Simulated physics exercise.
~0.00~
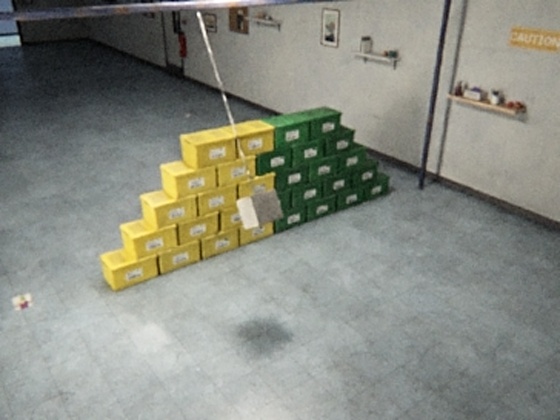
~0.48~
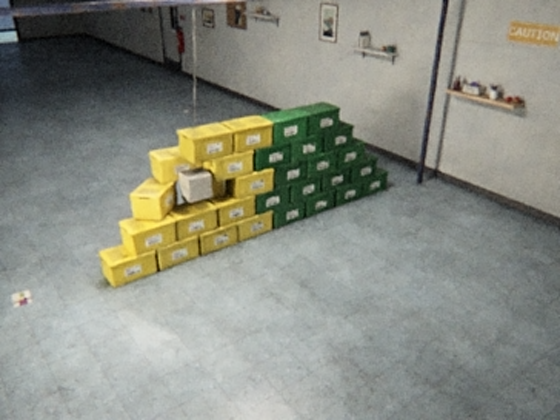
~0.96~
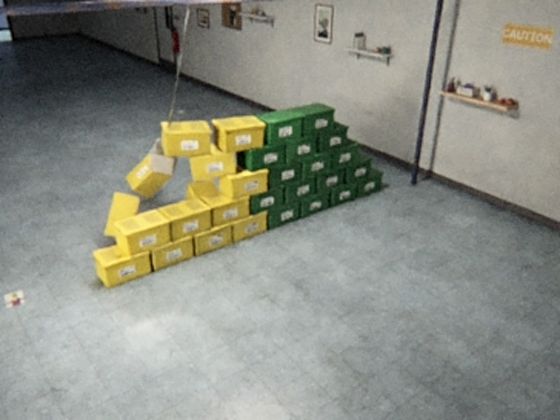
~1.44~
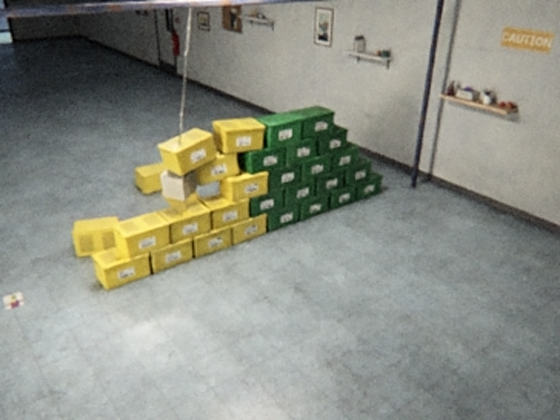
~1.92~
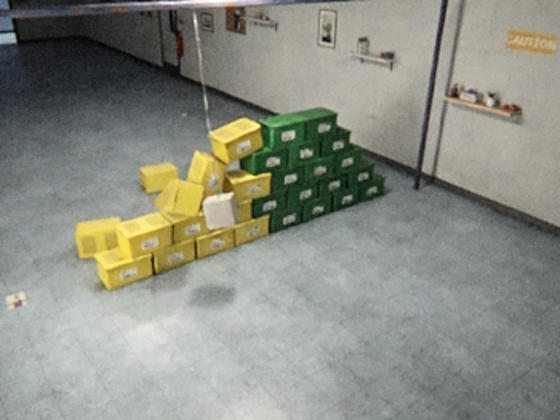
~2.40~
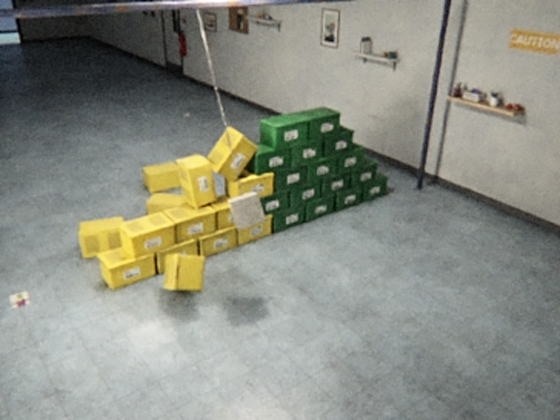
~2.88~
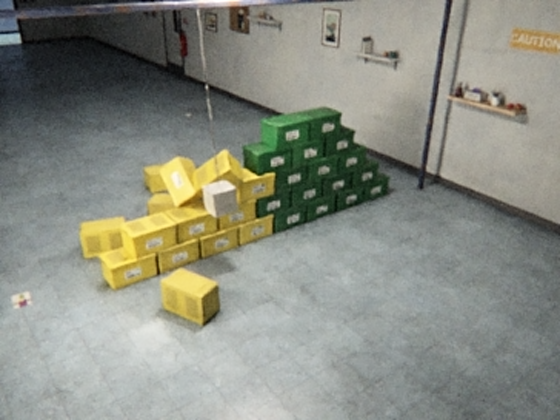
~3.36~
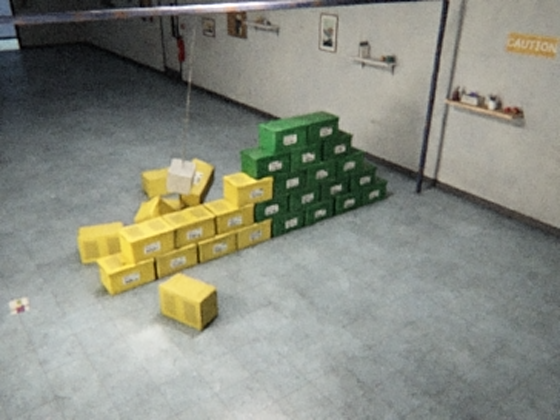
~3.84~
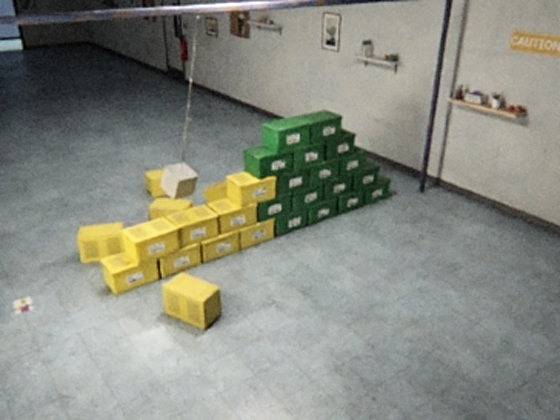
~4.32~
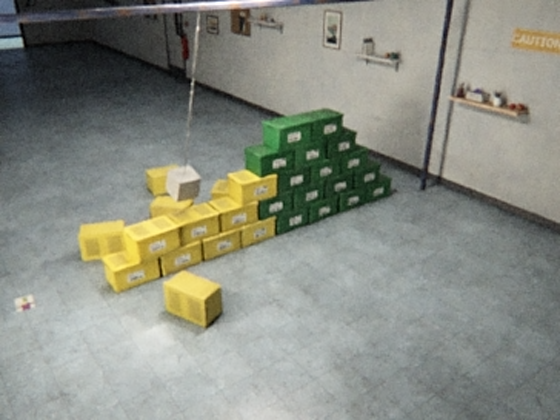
In a grey-floored hall seen from above by a slightly swaying camera, a stepped wall of lidded totes stands, yellow on the left and green on the right, near a wall with shelves and a caution sign. A pale block hanging on a line swings leftward into the yellow side, knocking totes loose at the left. It swings back to the right, and a top yellow tote tumbles to the floor in front. The block swings left again, dislodging another tote, then hangs over the broken yellow end, while the green totes still stand.
